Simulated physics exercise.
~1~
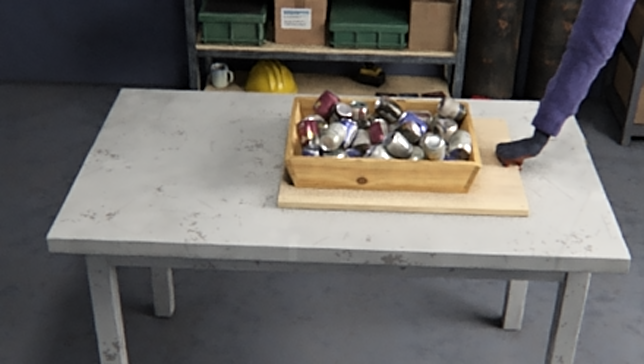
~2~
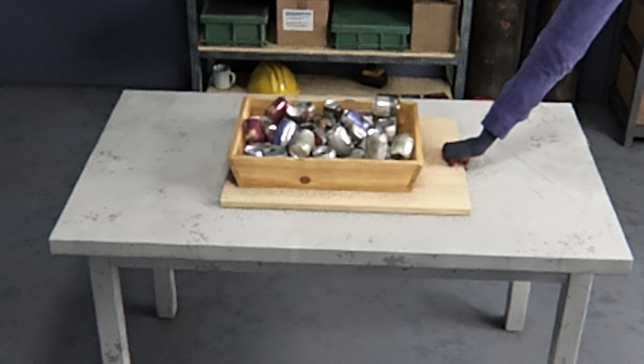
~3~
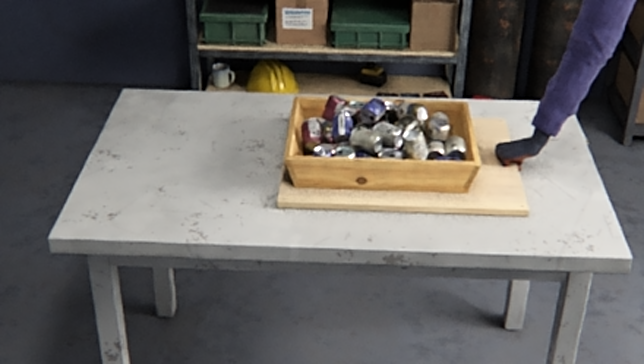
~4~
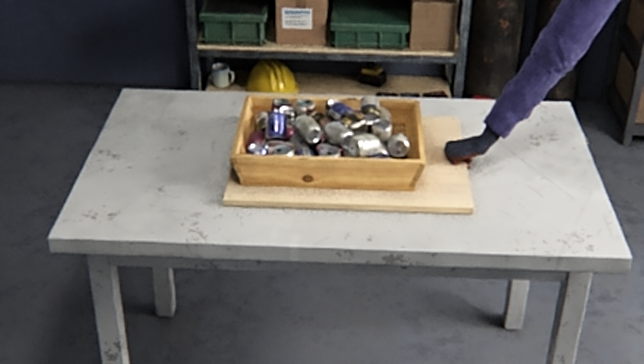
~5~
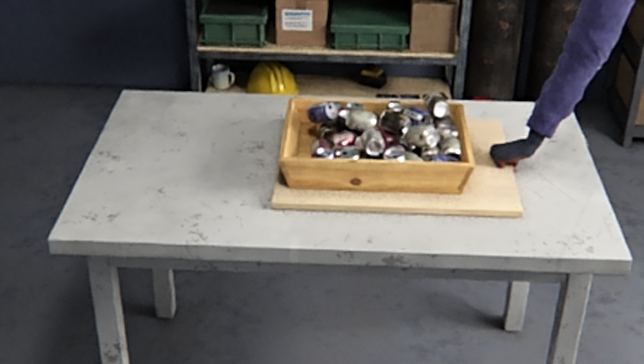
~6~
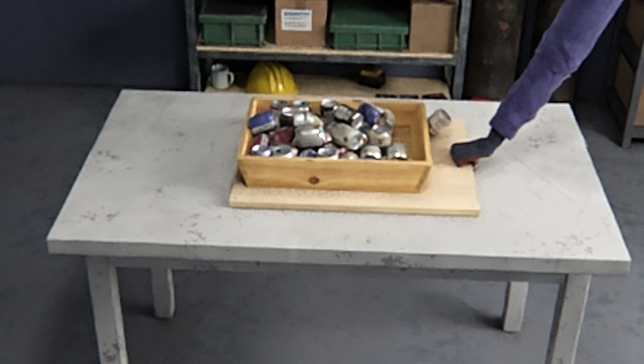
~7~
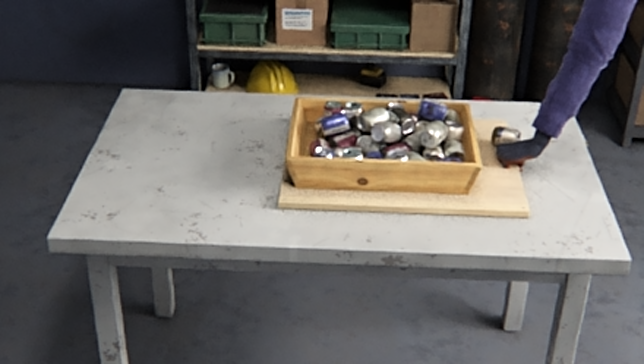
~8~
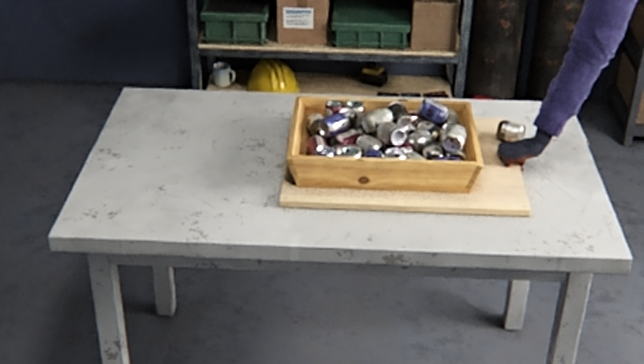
On a workshop table, a gloved hand shakes a crate of cans sideways until one escapes.
